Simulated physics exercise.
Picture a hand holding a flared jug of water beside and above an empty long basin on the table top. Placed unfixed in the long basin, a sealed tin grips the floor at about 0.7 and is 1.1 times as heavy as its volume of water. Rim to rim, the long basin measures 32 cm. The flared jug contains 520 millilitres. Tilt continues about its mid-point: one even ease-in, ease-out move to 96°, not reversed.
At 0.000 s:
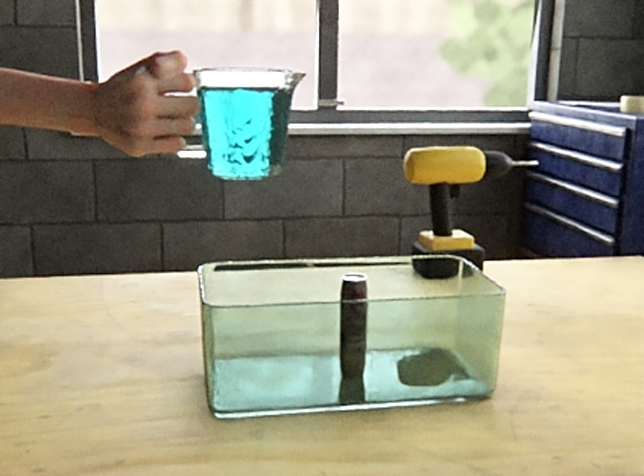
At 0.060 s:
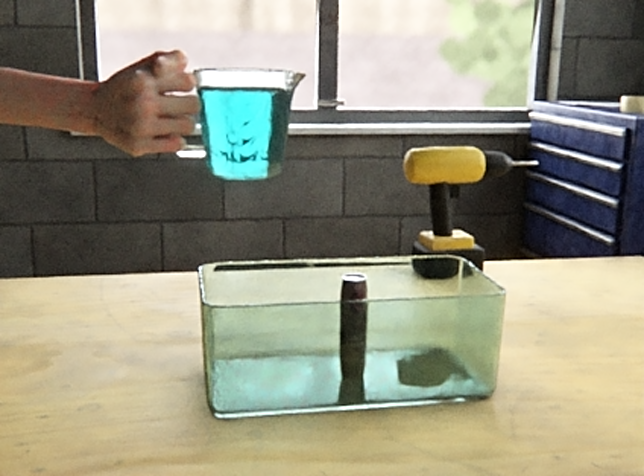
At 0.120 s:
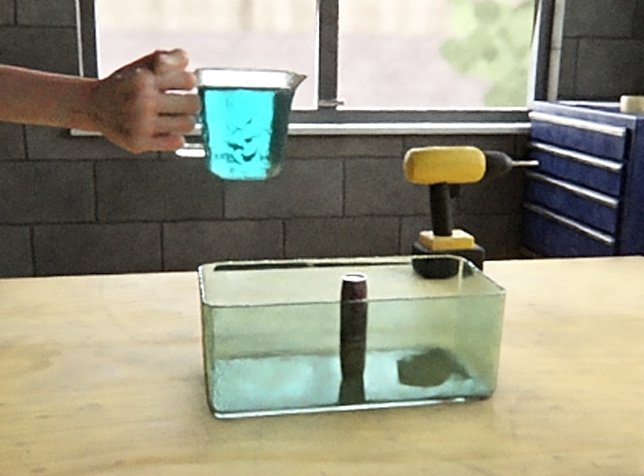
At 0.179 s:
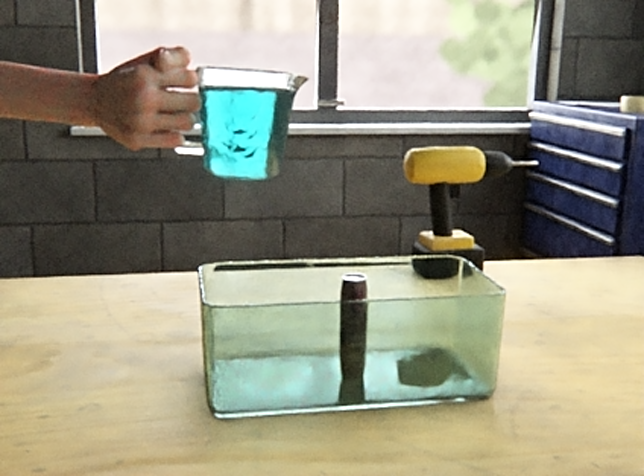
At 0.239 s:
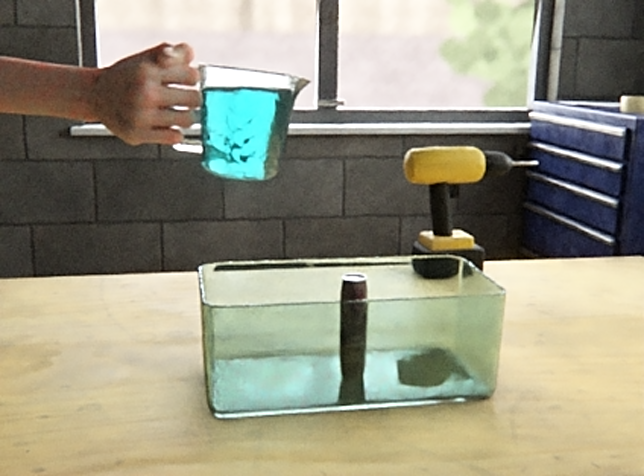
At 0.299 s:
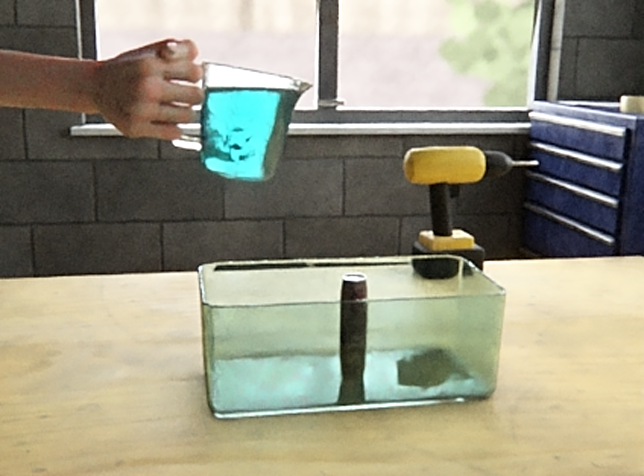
The clip shows a hand holding a flared jug of bright blue liquid above a long glass basin on a table, near a yellow drill; the jug stays nearly still, then tilts slightly to the right.
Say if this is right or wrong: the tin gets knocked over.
Wrong, it stays standing.
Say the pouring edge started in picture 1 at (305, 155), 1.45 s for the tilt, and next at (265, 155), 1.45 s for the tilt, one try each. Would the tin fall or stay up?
First it tips over; then it stays on its base.
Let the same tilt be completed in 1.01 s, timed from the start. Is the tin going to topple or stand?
Result: Tin upright.
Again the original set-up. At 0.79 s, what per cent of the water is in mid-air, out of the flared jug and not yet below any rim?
I'd put it at about 16 percent.
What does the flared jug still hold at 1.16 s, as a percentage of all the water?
Close to 30 percent of the total.
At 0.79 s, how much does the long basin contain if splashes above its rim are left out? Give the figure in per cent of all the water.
Near 4 in a hundred.
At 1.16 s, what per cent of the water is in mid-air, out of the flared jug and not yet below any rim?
Estimate: About 24 in a hundred.
Then, 0.79 s in, the tilt is 55° and 80 per cent is still to pour; the tin stands where it began.
Then, 1.16 s in, the tilt is 87° and 30 per cent is still to pour; the tin stands where it began.
Then, 1.54 s in, the tilt is 96° and 2 per cent is still to pour; the tin stands where it began.
Then, 1.95 s in, the tilt is 96° and 0 per cent is still to pour; the tin stands where it began.
Finally, the tin stands where it began.
